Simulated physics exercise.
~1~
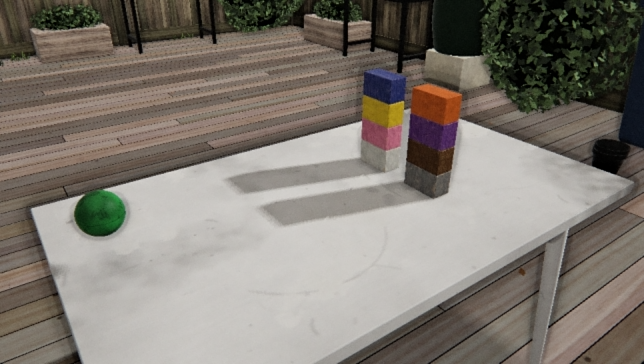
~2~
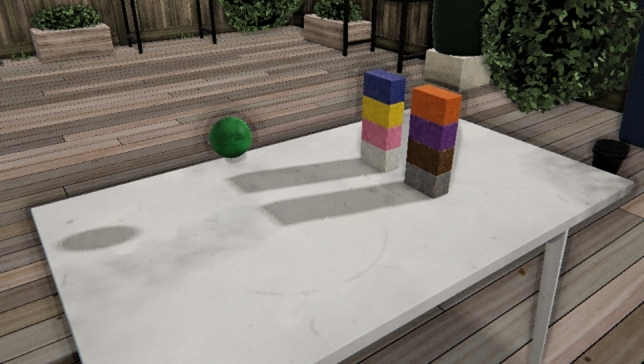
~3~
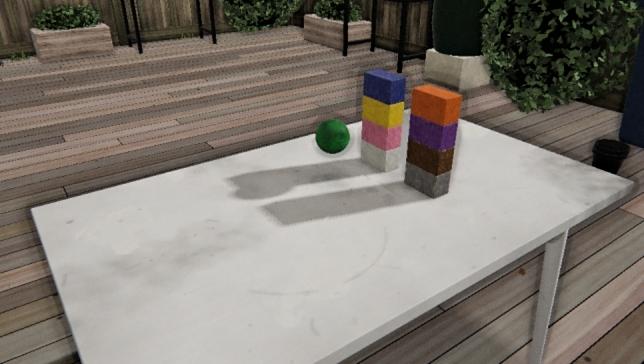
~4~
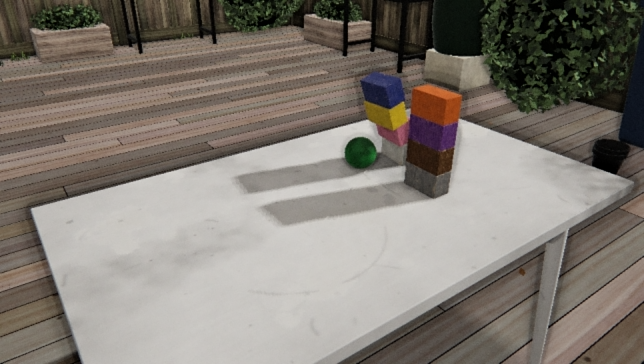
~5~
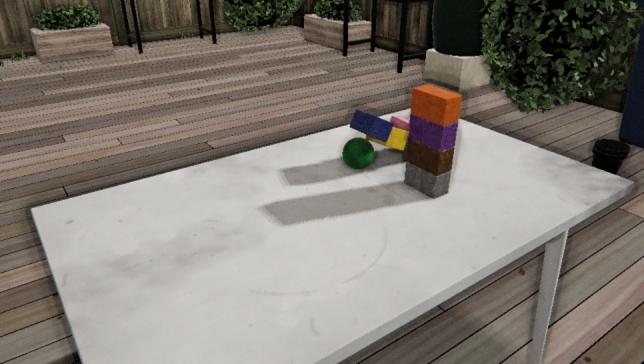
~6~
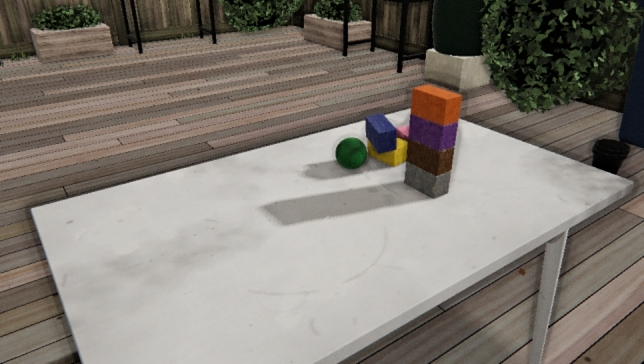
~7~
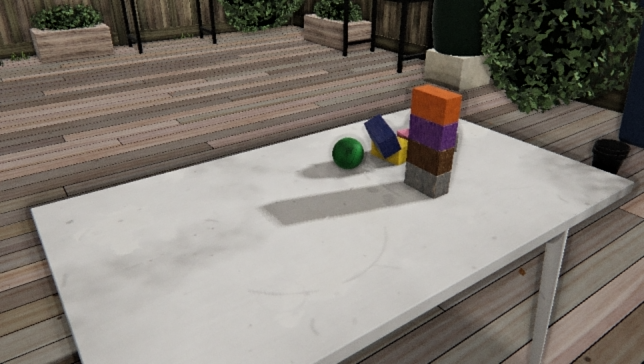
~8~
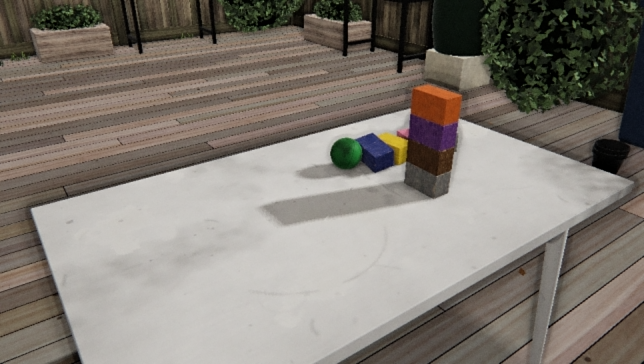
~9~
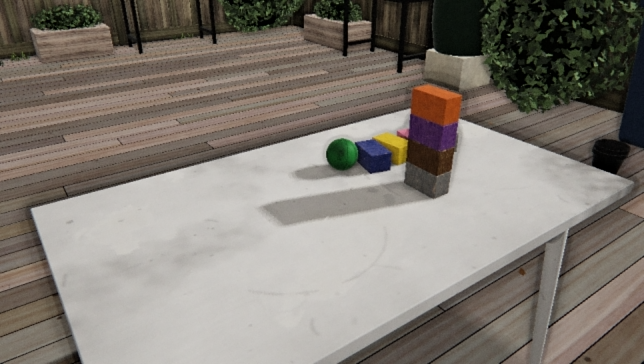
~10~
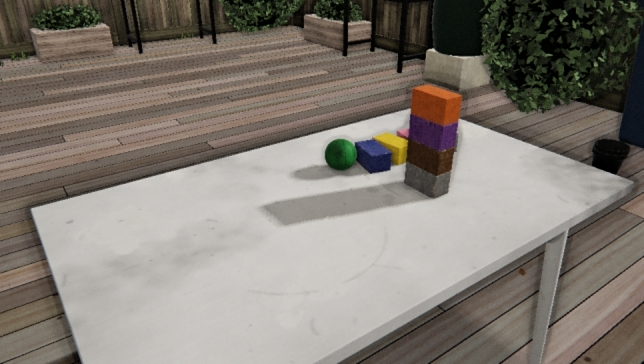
Green ball flying across a patio table and toppling the rear block stack, while the orange-topped stack in front stays standing.
